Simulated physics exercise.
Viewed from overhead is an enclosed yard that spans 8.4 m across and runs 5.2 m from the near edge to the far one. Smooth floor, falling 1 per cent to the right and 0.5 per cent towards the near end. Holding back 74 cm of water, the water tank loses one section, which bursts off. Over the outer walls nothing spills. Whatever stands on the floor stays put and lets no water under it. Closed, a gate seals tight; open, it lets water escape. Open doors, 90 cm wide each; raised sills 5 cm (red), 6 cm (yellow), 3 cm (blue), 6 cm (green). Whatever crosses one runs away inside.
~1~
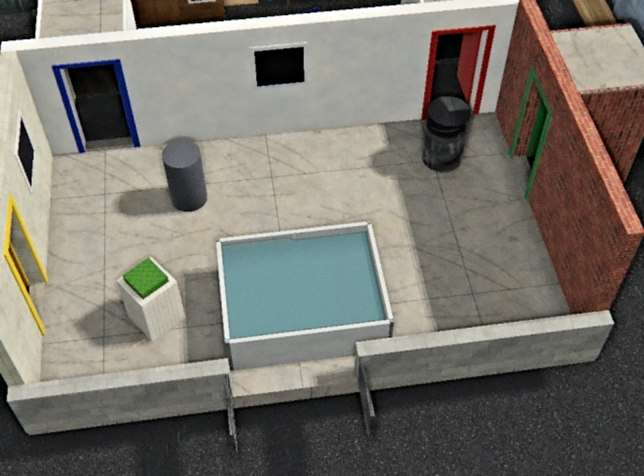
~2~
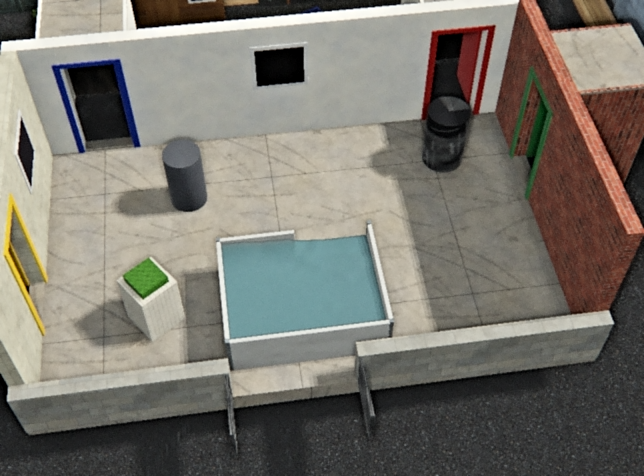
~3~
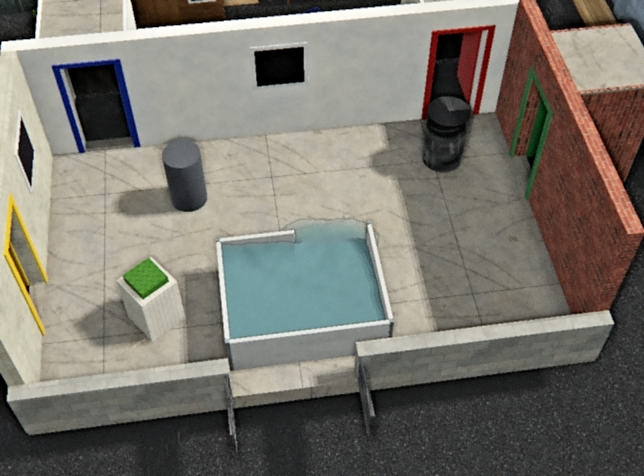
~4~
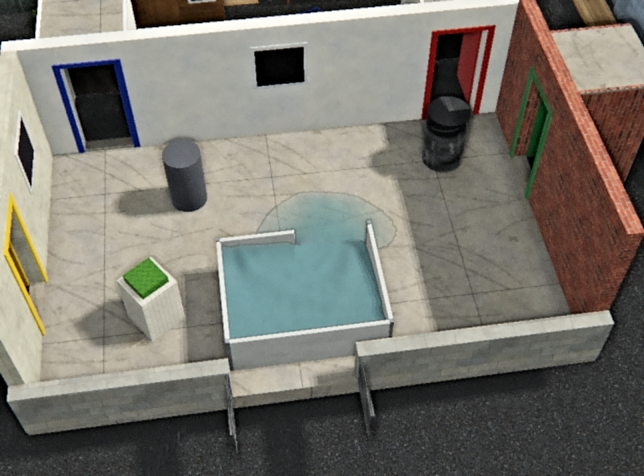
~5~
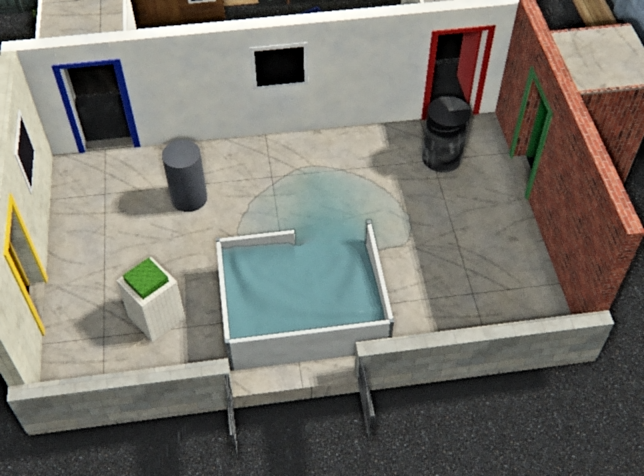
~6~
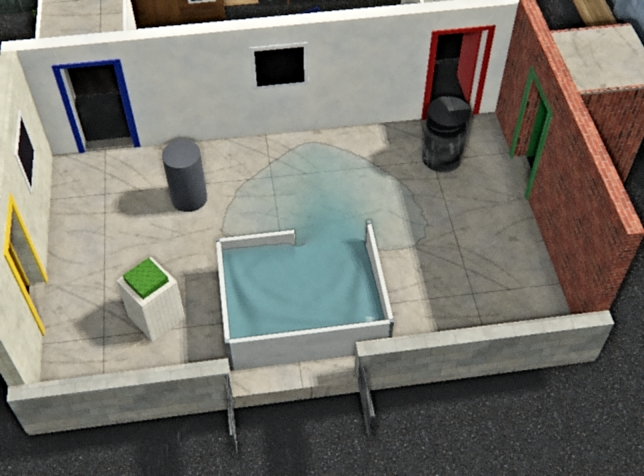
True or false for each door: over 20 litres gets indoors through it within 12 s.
Red door - true, yellow door - false, blue door - true, green door - true.
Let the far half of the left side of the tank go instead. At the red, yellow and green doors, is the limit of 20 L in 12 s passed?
Outcomes - red: Not exceeded, yellow: Exceeded, green: Not exceeded.
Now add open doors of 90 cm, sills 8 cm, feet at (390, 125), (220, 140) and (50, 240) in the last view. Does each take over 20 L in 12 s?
The first one exceeds it, the second one exceeds it, and the third one doesn't reach it.
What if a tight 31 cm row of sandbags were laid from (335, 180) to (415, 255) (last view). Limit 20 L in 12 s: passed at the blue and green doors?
Doors: Blue exceeds / green stays under.
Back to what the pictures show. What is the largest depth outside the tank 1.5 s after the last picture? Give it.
About 36 cm at most.
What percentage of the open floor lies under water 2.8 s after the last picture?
Roughly 50 percent.
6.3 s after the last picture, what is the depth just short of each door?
Red 10 cm, yellow 4 cm, blue 8 cm, green 9 cm.
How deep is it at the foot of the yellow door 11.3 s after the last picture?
About 3.0 cm.
Then, 0.7 s after the last picture water covers 30 % of the floor and is deepest (40 cm) near (336, 247); red door not reached, yellow door not reached, blue door not reached, green door not reached.
Then, 1.5 s after the last picture water covers 35 % of the floor and is deepest (36 cm) near (407, 126); red door 14 cm at the sill, 10 L in, yellow door not reached, blue door 2 cm at the sill, 0 L in, green door 6 cm at the sill, 0 L in.
Then, 2.8 s after the last picture water covers 50 % of the floor and is deepest (30 cm) near (489, 118); red door 13 cm at the sill, 47 L in, yellow door not reached, blue door 5 cm at the sill, 1 L in, green door 11 cm at the sill, 36 L in.
Then, 6.3 s after the last picture water covers 90 % of the floor and is deepest (19 cm) near (571, 340); red door 10 cm at the sill, 142 L in, yellow door 4 cm at the sill, 0 L in, blue door 8 cm at the sill, 27 L in, green door 9 cm at the sill, 56 L in.
Then, 11.3 s after the last picture water covers 100 % of the floor and is deepest (13 cm) near (560, 342); red door 8 cm at the sill, 184 L in, yellow door 3 cm at the sill, 0 L in, blue door 4 cm at the sill, 58 L in, green door 10 cm at the sill, 71 L in.
